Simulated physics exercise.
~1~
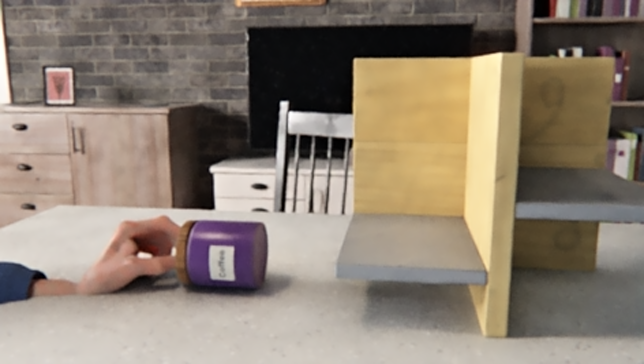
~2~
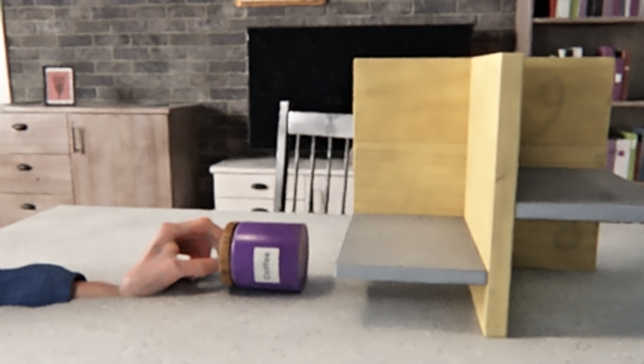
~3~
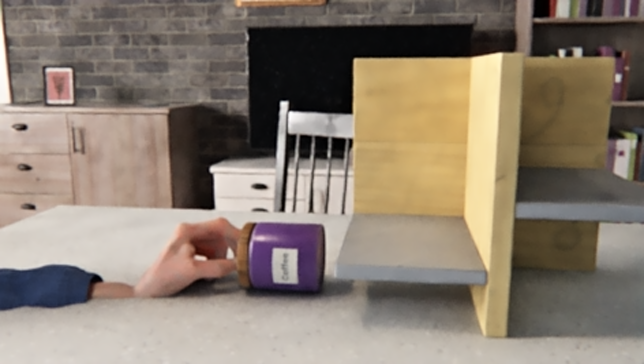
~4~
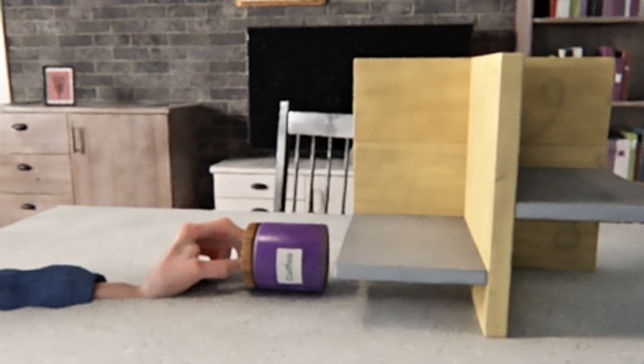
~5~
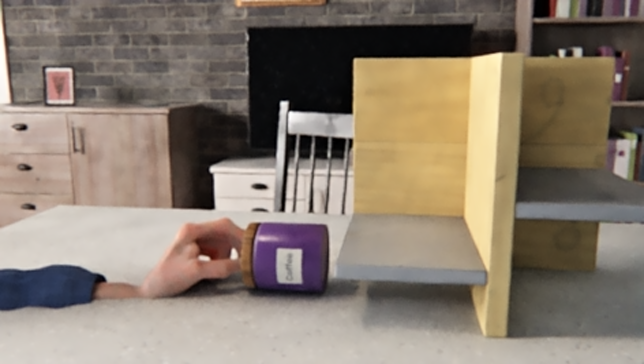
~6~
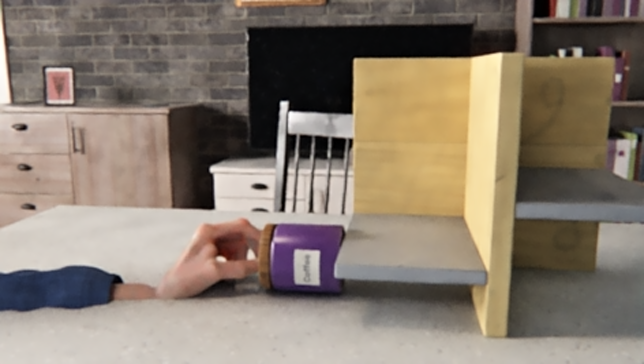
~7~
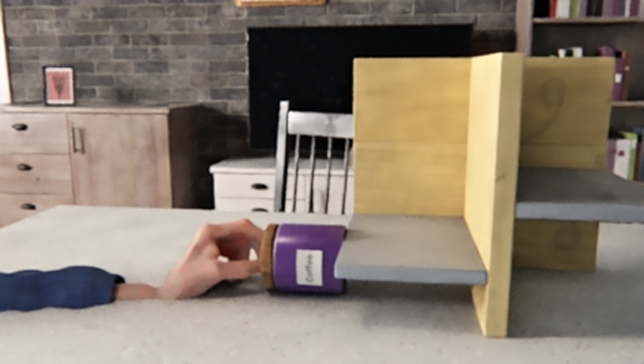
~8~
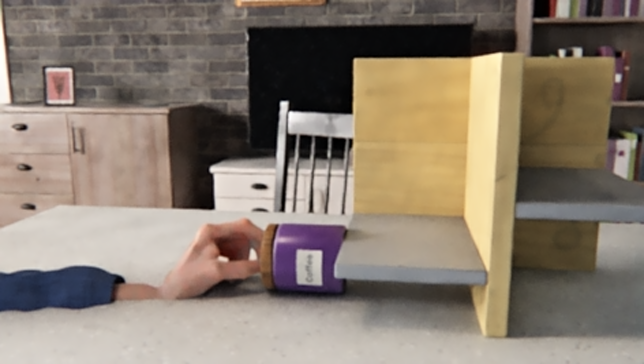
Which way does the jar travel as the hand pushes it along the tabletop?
The purple jar moves to the right, toward the low grey shelf.
A hand in a blue sleeve reaches in from the left across a pale grey tabletop, seen from the side by a still camera, holding a purple jar that lies on its side with its brown lid toward the fingers. To the right stands a yellow wooden unit with grey shelves, and behind are a brick wall, a white chair and drawers. The hand pushes the jar right toward the low shelf, then pauses just short of it. It nudges the jar on a little further. The jar meets the shelf's edge and stops there, still outside, with the hand behind it.
